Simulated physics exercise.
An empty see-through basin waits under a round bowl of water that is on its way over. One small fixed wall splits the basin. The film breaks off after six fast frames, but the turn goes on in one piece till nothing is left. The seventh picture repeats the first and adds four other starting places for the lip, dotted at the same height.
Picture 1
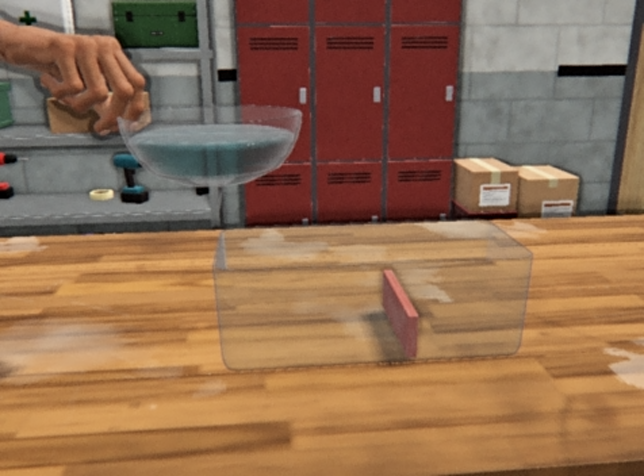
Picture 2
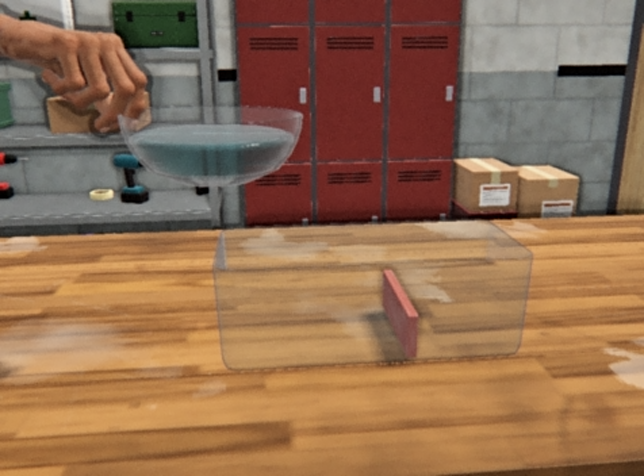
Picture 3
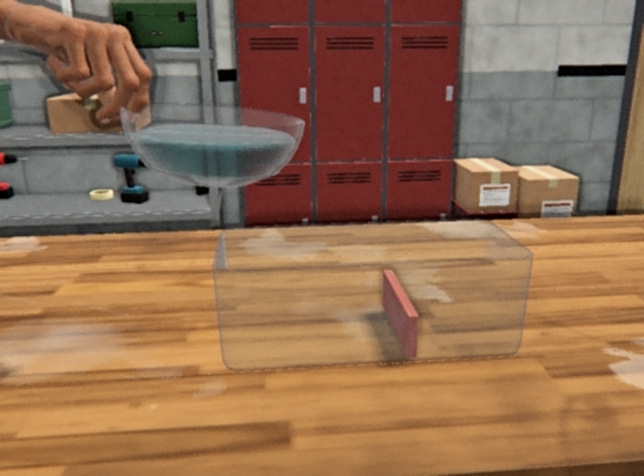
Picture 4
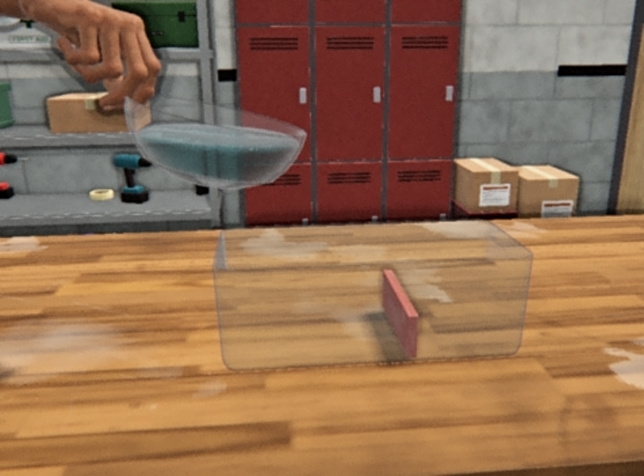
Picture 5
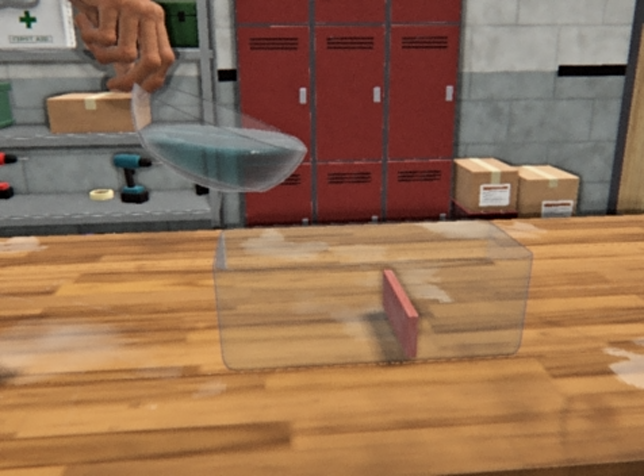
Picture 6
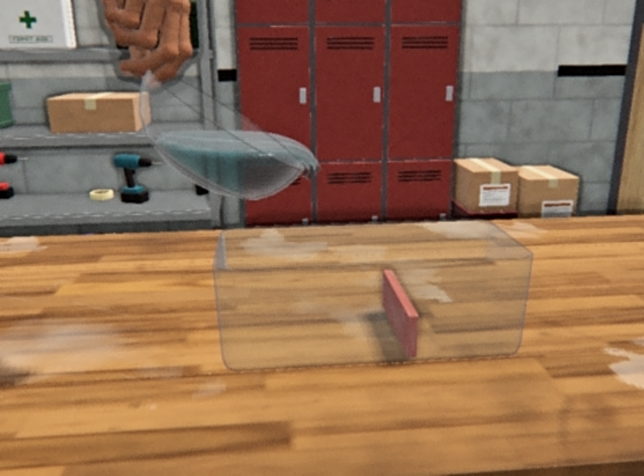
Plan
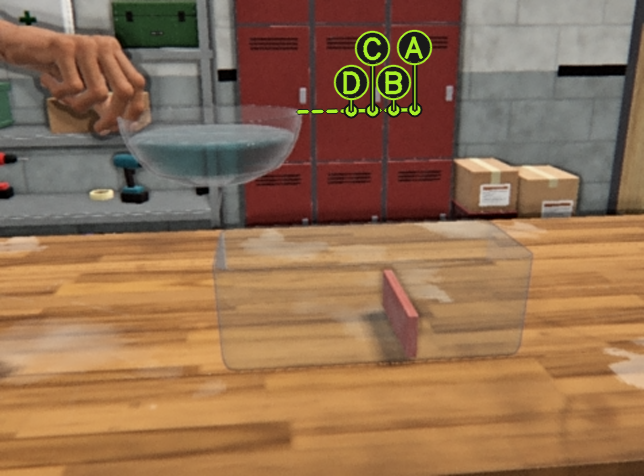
A hand tilting a clear round bowl of bluish water rightward above an empty see-through basin, water reaching over its lip.
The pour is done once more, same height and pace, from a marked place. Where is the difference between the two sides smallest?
C beats the others.
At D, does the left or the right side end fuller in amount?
The left side.
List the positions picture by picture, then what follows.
The first picture shows upright, lip at (298, 111); basin from (223, 367) to (519, 351); top of the wall at (399, 291); nothing has left yet.
The second picture shows upright, lip at (299, 114); nothing has left yet.
The third picture shows tipped about 6°, lip at (301, 121); nothing has left yet.
The fourth picture shows tipped about 13°, lip at (304, 132); nothing has left yet.
The fifth picture shows tipped about 23°, lip at (304, 147); water is over the lip, down to (304, 147).
The sixth picture shows tipped about 34°, lip at (302, 164); water is over the lip, down to (311, 176).
In lime, A at (414, 109); B at (393, 110); C at (372, 110); D at (351, 110).
With A, about 23 % ends left of the wall and 75 % right of it.
With B, about 31 % ends left of the wall and 68 % right of it.
With C, about 46 % ends left of the wall and 52 % right of it.
With D, about 68 % ends left of the wall and 30 % right of it.
